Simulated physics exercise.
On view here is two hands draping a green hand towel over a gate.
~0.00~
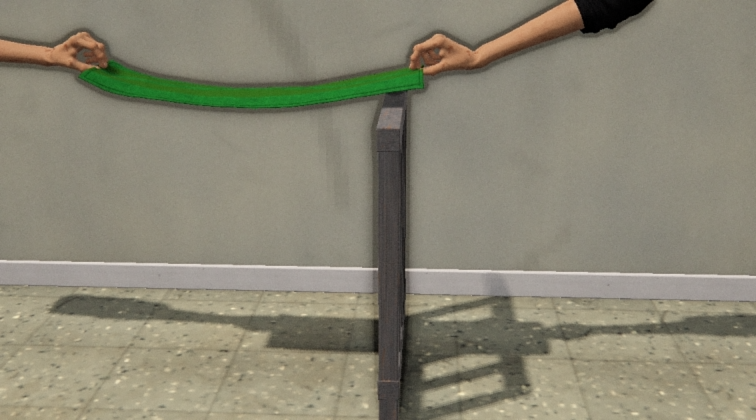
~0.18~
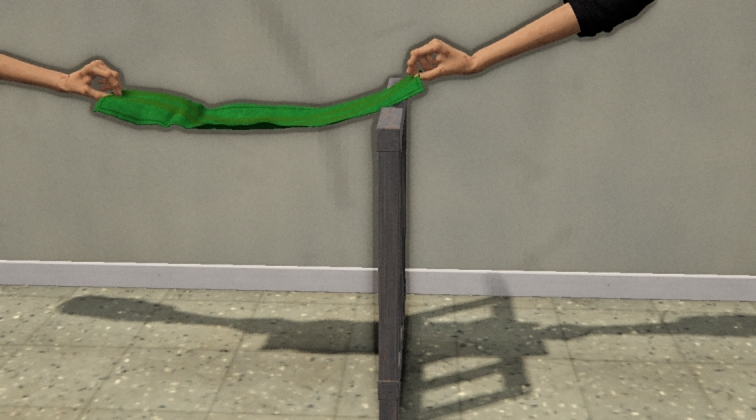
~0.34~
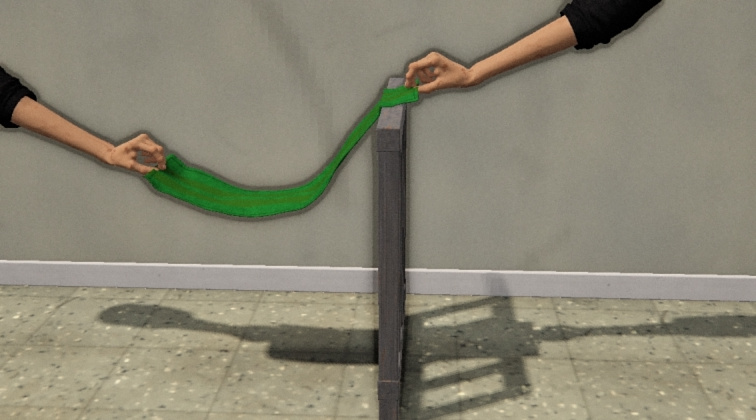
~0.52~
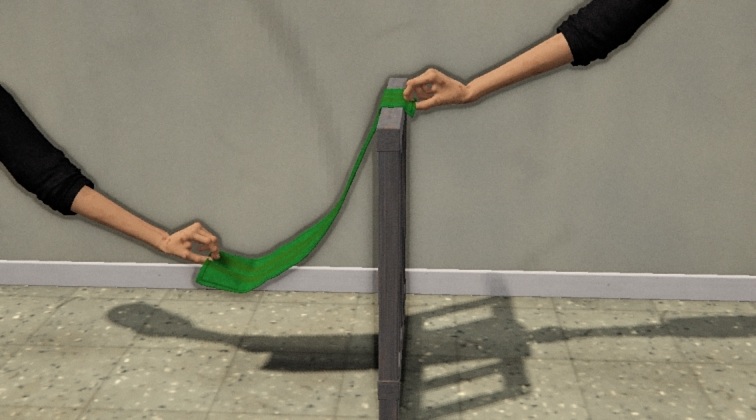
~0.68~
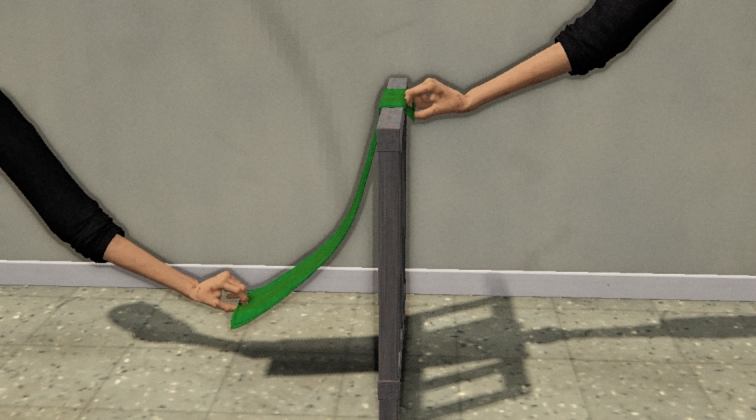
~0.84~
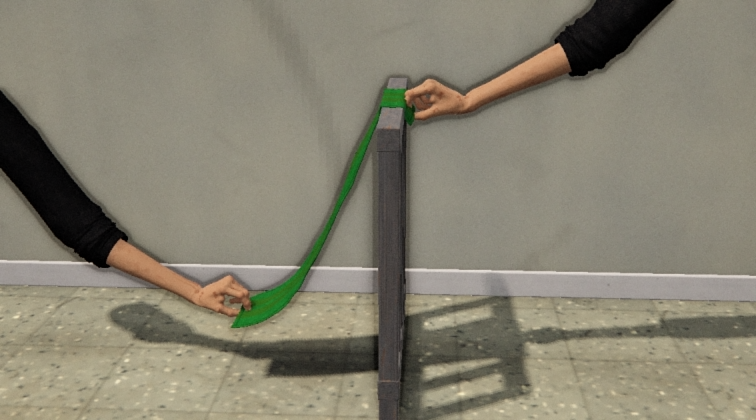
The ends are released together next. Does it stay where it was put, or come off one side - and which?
It comes off leftwards.
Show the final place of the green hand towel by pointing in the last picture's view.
(335, 364), approximately.
After 1.10 s, hand towel clear of the top and falling near (335, 270).
After 1.36 s, hand towel in a heap on the floor near (337, 362).
In the end, hand towel in a heap on the floor near (335, 364). The green hand towel slips off to the left.
